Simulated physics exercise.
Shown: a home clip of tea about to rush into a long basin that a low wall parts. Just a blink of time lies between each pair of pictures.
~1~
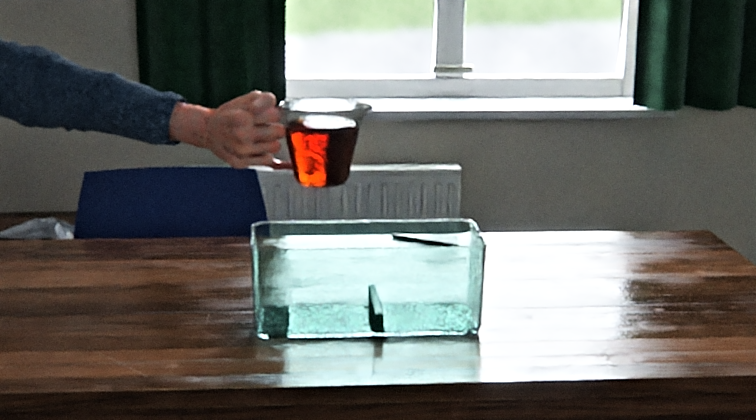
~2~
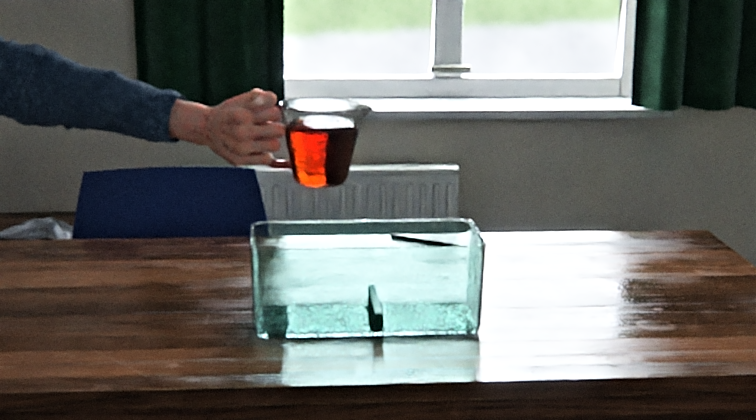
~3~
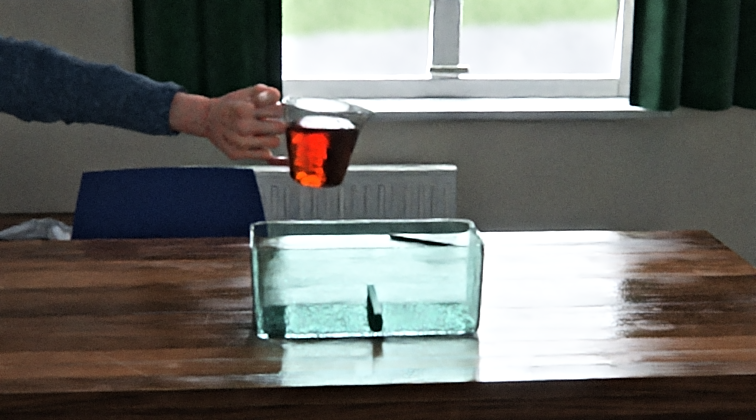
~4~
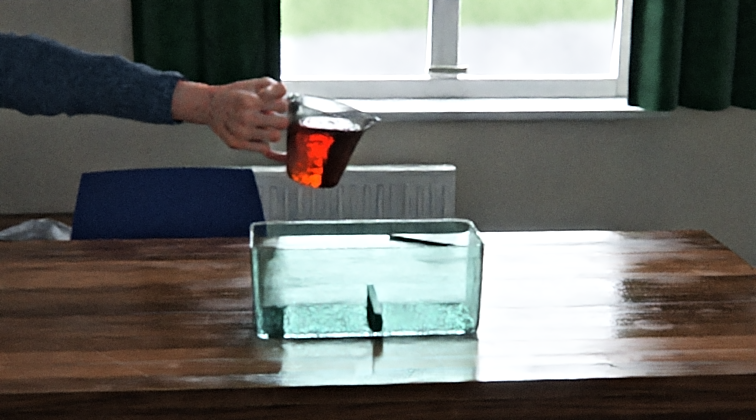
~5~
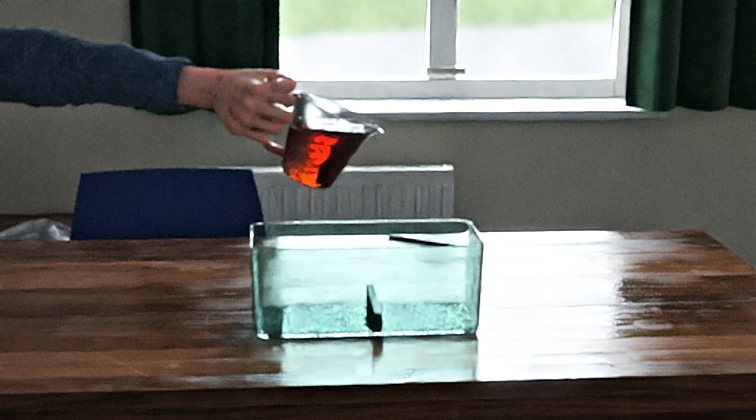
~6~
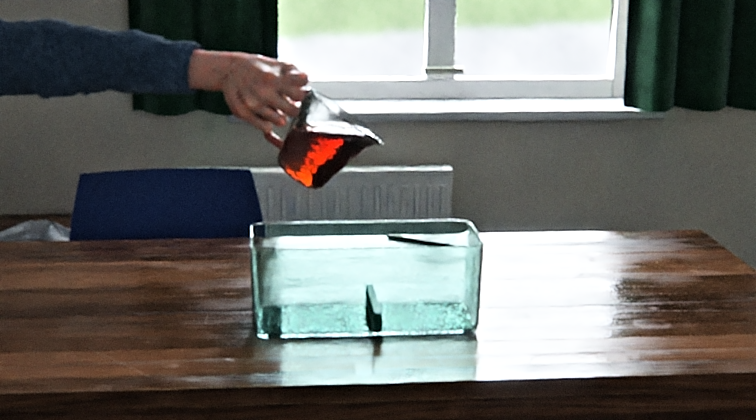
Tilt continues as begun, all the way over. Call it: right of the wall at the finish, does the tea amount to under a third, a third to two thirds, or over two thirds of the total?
Over two thirds of the total.
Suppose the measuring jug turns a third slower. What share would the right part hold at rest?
I'd say close to 85 %.
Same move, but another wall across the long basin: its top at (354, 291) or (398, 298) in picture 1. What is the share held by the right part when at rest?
In order, some 95 and 50 in a hundred.
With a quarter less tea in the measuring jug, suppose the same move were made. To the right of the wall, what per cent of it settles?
Near 80 parts in a hundred.
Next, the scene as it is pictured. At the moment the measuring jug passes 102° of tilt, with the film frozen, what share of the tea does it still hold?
About 35 per cent.
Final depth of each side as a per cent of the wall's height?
Some 10 per cent left and 70 right.
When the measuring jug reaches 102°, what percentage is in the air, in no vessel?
30 %.
A moment on, the measuring jug is tipped right over and 37 per cent is still to pour, 0 is left of the wall and 35 right of it.
Next, the measuring jug is tipped right over and 1 per cent is still to pour, 10 is left of the wall and 84 right of it.
Then the measuring jug is tipped right over and 0 per cent is still to pour, 13 is left of the wall and 84 right of it.
Later the measuring jug is tipped right over and 0 per cent is still to pour, 16 is left of the wall and 81 right of it.
In the end 16 per cent lies left of the wall, 81 right of it and 2 outside.
